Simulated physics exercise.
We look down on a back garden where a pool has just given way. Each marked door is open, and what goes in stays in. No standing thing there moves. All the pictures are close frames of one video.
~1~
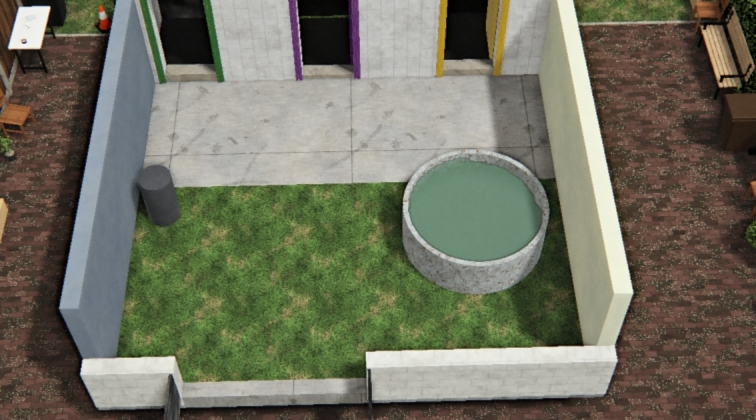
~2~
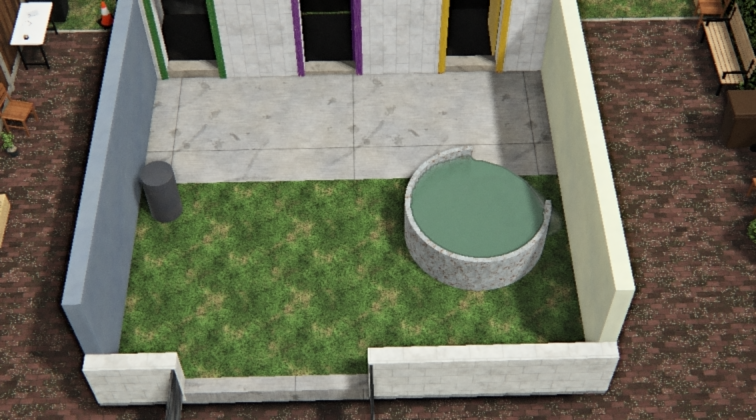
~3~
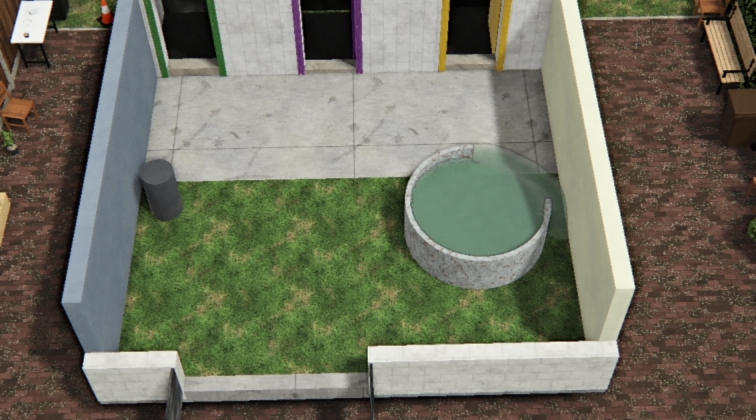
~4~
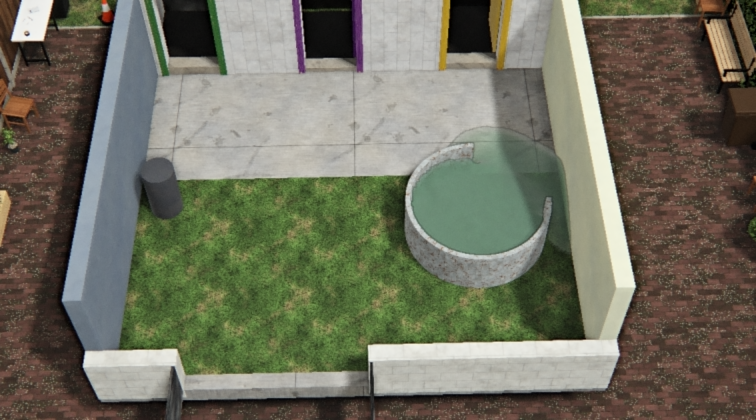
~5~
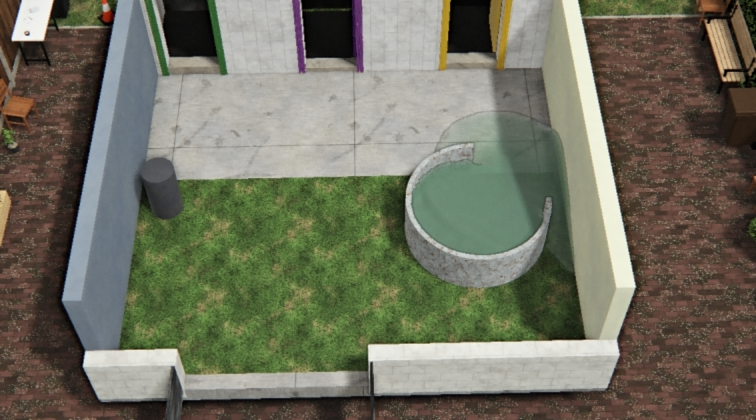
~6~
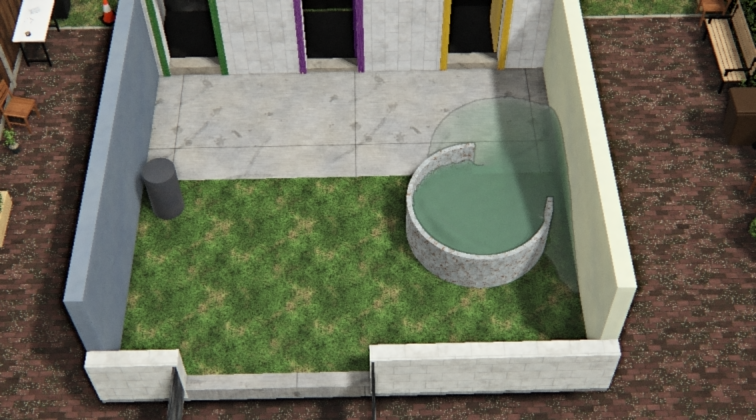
A walled back garden of patchy grass and pale paving is seen from high above, with brown brick ground on either side. A round grey stone tank of green water stands at the right, a dark cylinder at the left by the blue wall, and green, purple and yellow trimmed openings behind. The tank's far right side opens and water spreads thinly over the paving and grass toward the cream wall.
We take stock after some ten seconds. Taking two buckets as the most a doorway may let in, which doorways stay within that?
As I see it, the purple door receives no more than two buckets. The yellow door receives more than two buckets. The green door receives no more than two buckets.
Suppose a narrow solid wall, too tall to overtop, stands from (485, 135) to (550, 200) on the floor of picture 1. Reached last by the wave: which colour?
My answer: The green-painted one.
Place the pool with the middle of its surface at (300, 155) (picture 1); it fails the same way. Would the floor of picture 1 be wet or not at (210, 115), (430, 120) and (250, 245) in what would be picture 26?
First one gets inundated, next one gets inundated, last one stays unwetted.
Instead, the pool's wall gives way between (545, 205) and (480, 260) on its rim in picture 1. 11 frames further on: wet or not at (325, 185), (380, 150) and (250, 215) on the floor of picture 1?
The first spot is spared, the second spared, the third spared.
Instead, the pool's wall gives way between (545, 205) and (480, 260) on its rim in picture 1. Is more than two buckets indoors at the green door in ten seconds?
Outcome - green door: Below threshold.
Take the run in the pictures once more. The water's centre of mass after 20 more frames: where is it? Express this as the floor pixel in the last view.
Around pixel (456, 167) of the last picture.
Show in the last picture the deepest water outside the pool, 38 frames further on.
It should be roughly at (148, 160).
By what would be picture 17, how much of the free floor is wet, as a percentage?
Around 20 percent.
A moment on, water covers 20 % of the floor; the purple door not reached, the yellow door wet at the sill, nothing in, the green door not reached.
Next, water covers 20 % of the floor; the purple door not reached, the yellow door over two buckets in, the green door not reached.
Then, water covers 50 % of the floor; the purple door wet at the sill, nothing in, the yellow door far over two buckets in, the green door wet at the sill, nothing in.
Later, water covers 75 % of the floor; the purple door wet at the sill, nothing in, the yellow door far over two buckets in, the green door wet at the sill, nothing in.
In the end, water covers 95 % of the floor; the purple door wet at the sill, nothing in, the yellow door far over two buckets in, the green door wet at the sill, nothing in.
